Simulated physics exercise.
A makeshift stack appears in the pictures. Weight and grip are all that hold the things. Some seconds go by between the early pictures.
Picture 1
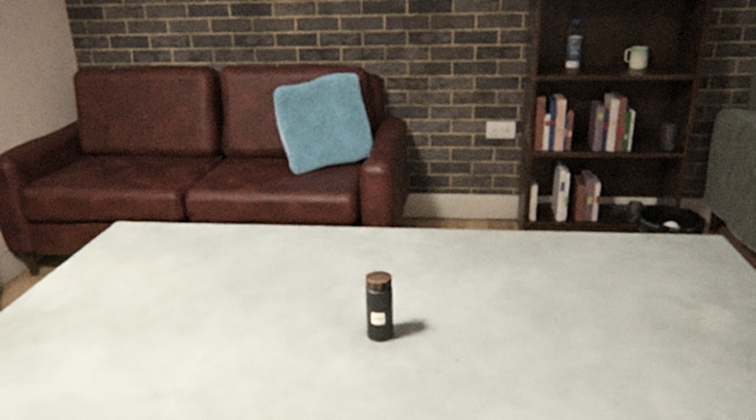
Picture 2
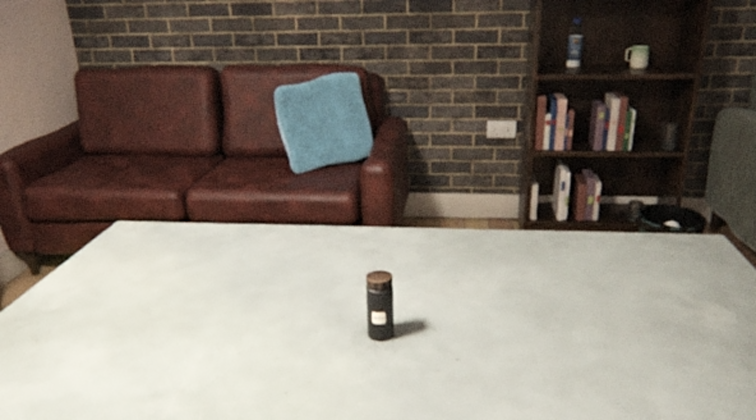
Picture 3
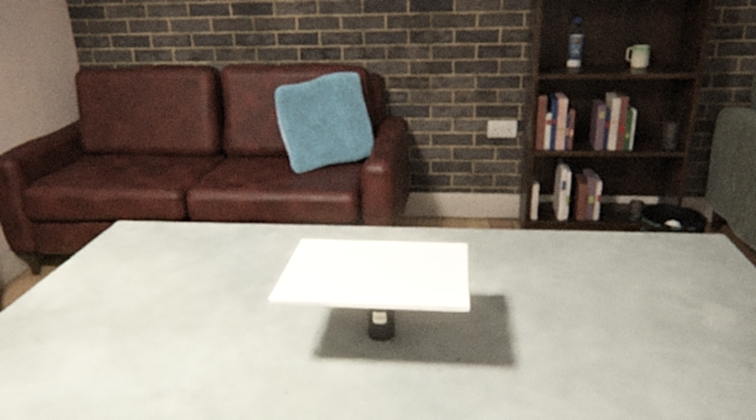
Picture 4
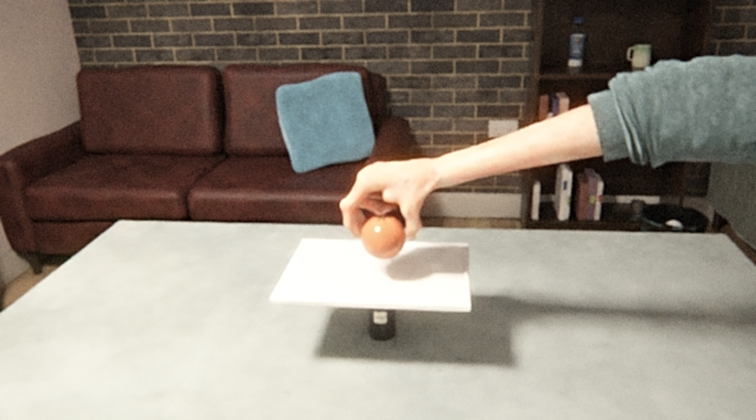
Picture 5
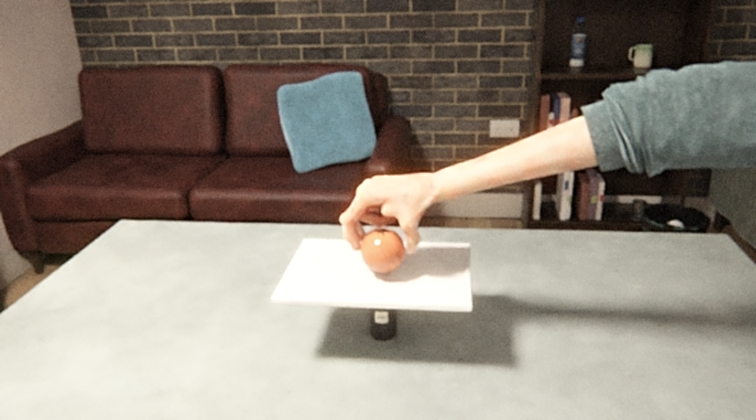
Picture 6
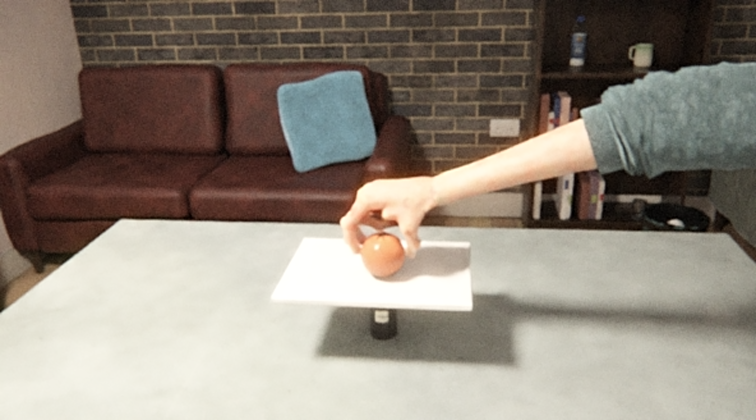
A white lid appeared on top of a small dark bottle standing on a pale table, then a hand reached in from the right and lowered an orange tomato onto it, keeping hold.
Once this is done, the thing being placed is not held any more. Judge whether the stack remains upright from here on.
The stack is sturdy enough.
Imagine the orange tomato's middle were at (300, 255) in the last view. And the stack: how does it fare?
Well, it crumbles then.
Then, 0.50 s past the last view, nothing moves.
Then, 1.30 s past the last view, orange tomato resting near (383, 255).
Finally, all 3 still in place. Final places as the last picture's camera would see them, orange tomato near (383, 255). The stack holds.
